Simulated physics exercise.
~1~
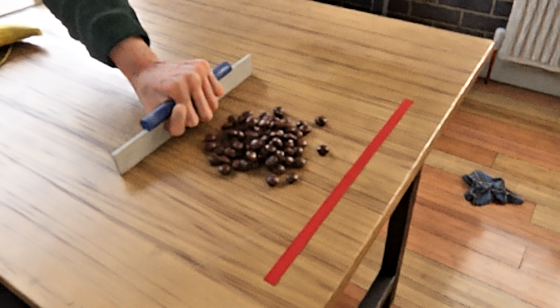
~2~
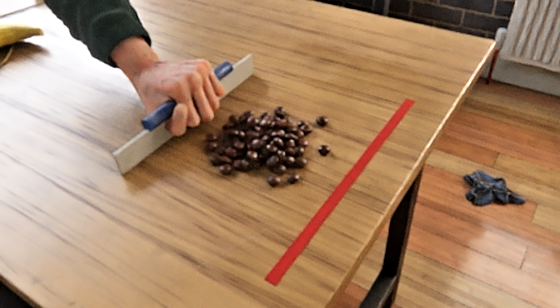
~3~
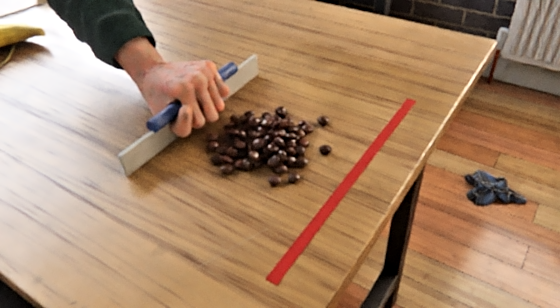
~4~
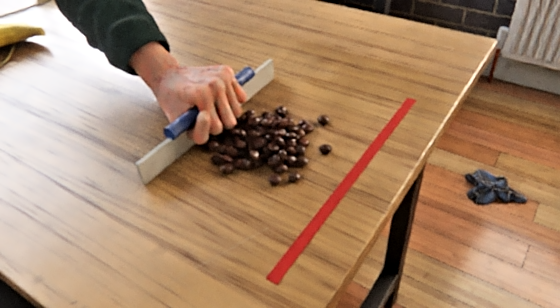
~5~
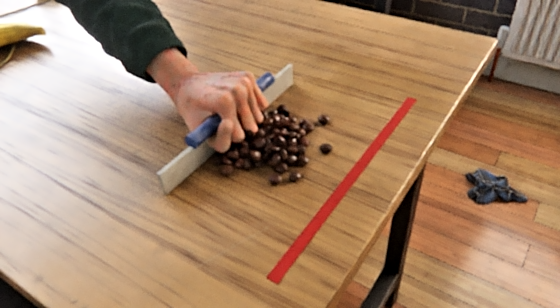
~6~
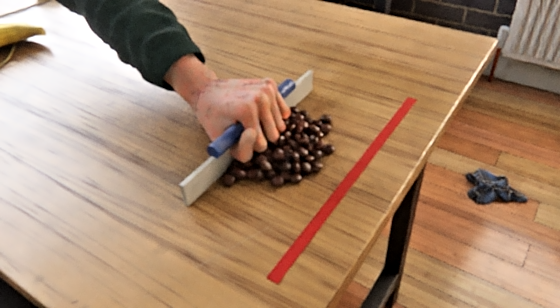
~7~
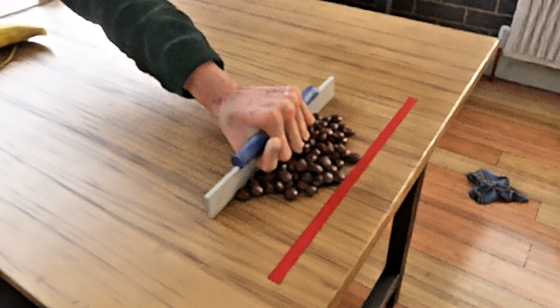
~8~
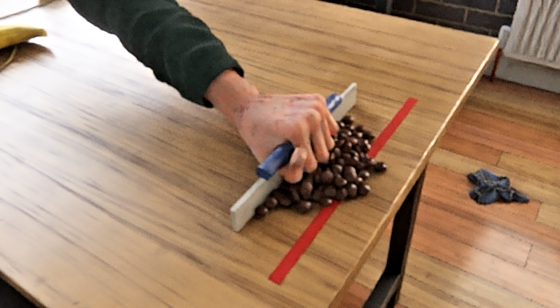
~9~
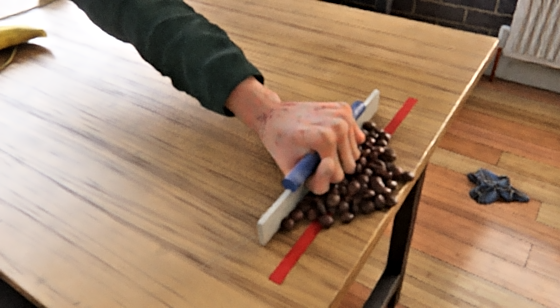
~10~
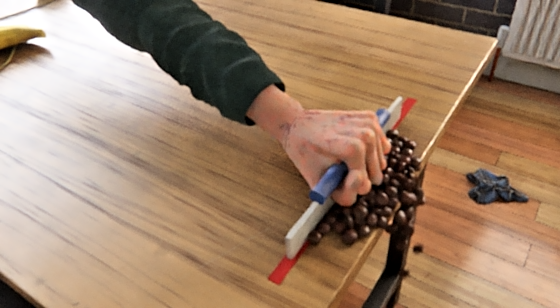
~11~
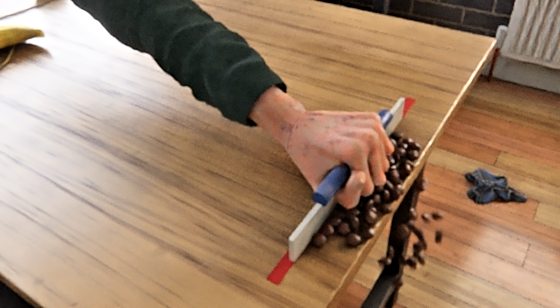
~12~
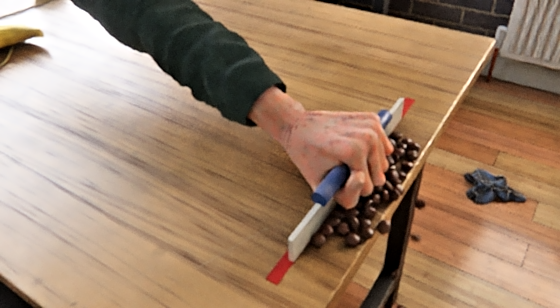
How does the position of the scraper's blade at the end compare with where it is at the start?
At the start the blade is on the left, well away from the red tape and behind the pile. By the end it has moved right and toward the near edge, and it rests along the red tape.
